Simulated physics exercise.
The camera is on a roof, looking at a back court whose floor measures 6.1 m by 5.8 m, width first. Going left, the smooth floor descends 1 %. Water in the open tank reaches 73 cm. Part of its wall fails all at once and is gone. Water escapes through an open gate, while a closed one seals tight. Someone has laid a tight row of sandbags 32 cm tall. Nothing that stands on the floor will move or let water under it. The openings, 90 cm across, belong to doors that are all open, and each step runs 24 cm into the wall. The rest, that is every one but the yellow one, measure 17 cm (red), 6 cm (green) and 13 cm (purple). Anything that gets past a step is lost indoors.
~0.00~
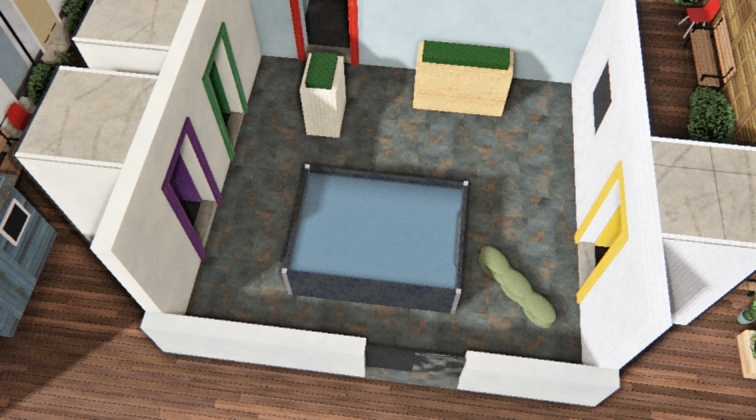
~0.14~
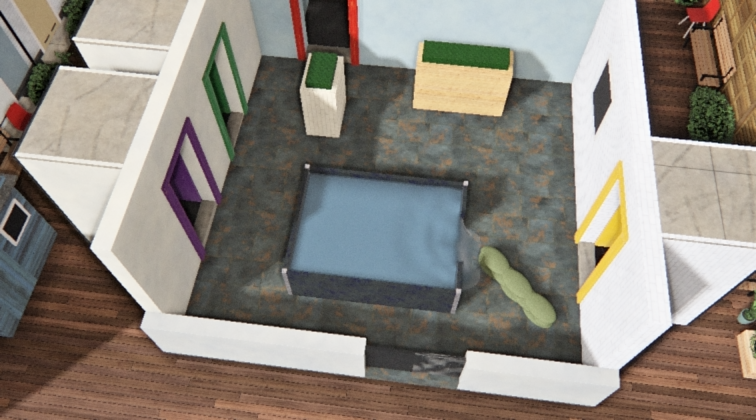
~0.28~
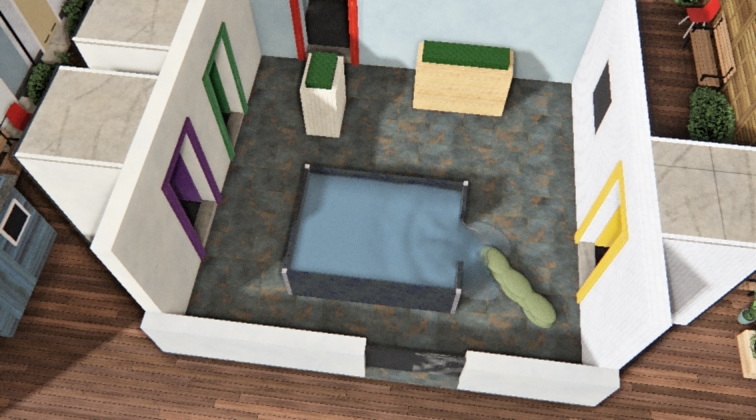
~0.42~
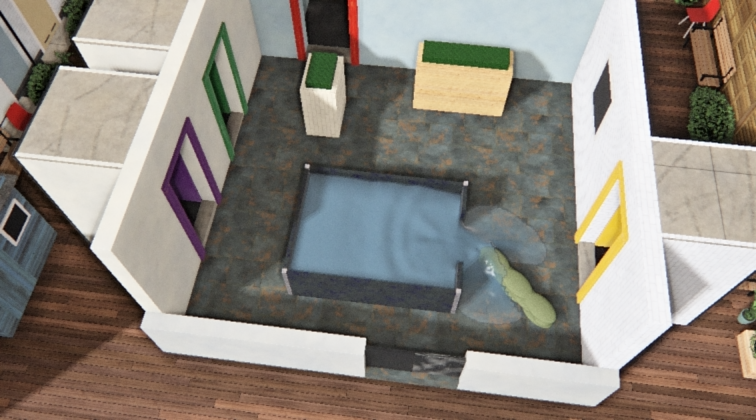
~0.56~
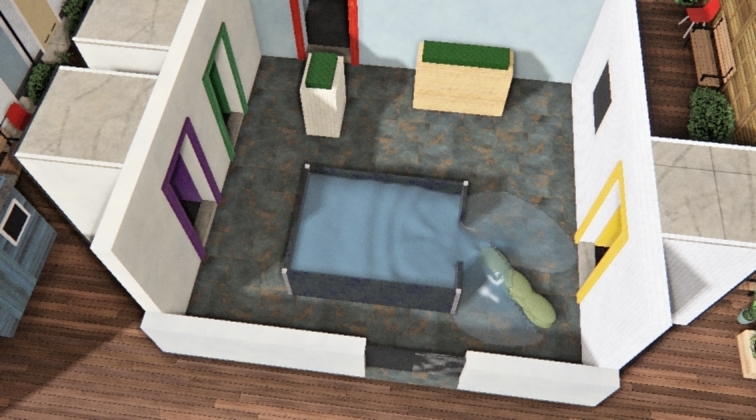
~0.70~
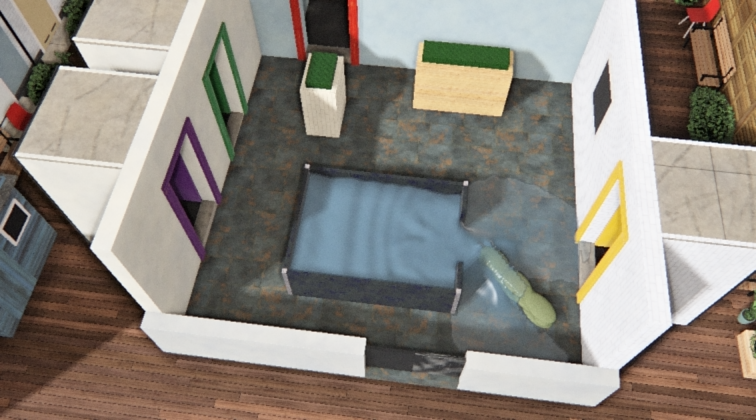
In a walled courtyard, water pours from an open tank's right side and reaches the yellow door.
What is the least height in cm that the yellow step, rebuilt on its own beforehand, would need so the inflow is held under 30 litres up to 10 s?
Around 17 cm would be enough.
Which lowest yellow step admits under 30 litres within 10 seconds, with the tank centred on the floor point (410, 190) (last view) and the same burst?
You'd need some 22 cm.
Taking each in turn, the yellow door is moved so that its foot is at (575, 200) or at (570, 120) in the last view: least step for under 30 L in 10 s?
You'd want about 18 cm there first, then about 16 cm.
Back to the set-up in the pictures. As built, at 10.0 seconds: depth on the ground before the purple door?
Some 15.0 cm.
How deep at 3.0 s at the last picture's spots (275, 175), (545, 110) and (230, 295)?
Depths in order: 0 / 8 / 0 cm.
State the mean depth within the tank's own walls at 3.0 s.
Average depth: Approx. 40 cm.
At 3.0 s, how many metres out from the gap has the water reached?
Near 4.4 metres, give or take.
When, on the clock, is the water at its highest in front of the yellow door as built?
It peaks around 2.4 s.
After 1.4 s water covers 25 % of the floor, deepest (52 cm) near (469, 259); 20 cm at the yellow door, 15 litres in over its 10 cm step.
After 3.0 s water covers 45 % of the floor, deepest (34 cm) near (469, 259); 17 cm at the yellow door, 90 litres in over its 10 cm step.
After 10.0 s water covers 95 % of the floor, deepest (18 cm) near (181, 333); 7 cm at the yellow door, 136 litres in over its 10 cm step.
At the yellow door as built, the water arrived by 0.7 s and peaked near 23 cm at 2.4 s.
With a step of 14 cm, 62 litres would have come in within the 10 s; with 19 cm, 20 litres. So under 30 litres takes about 17 cm.
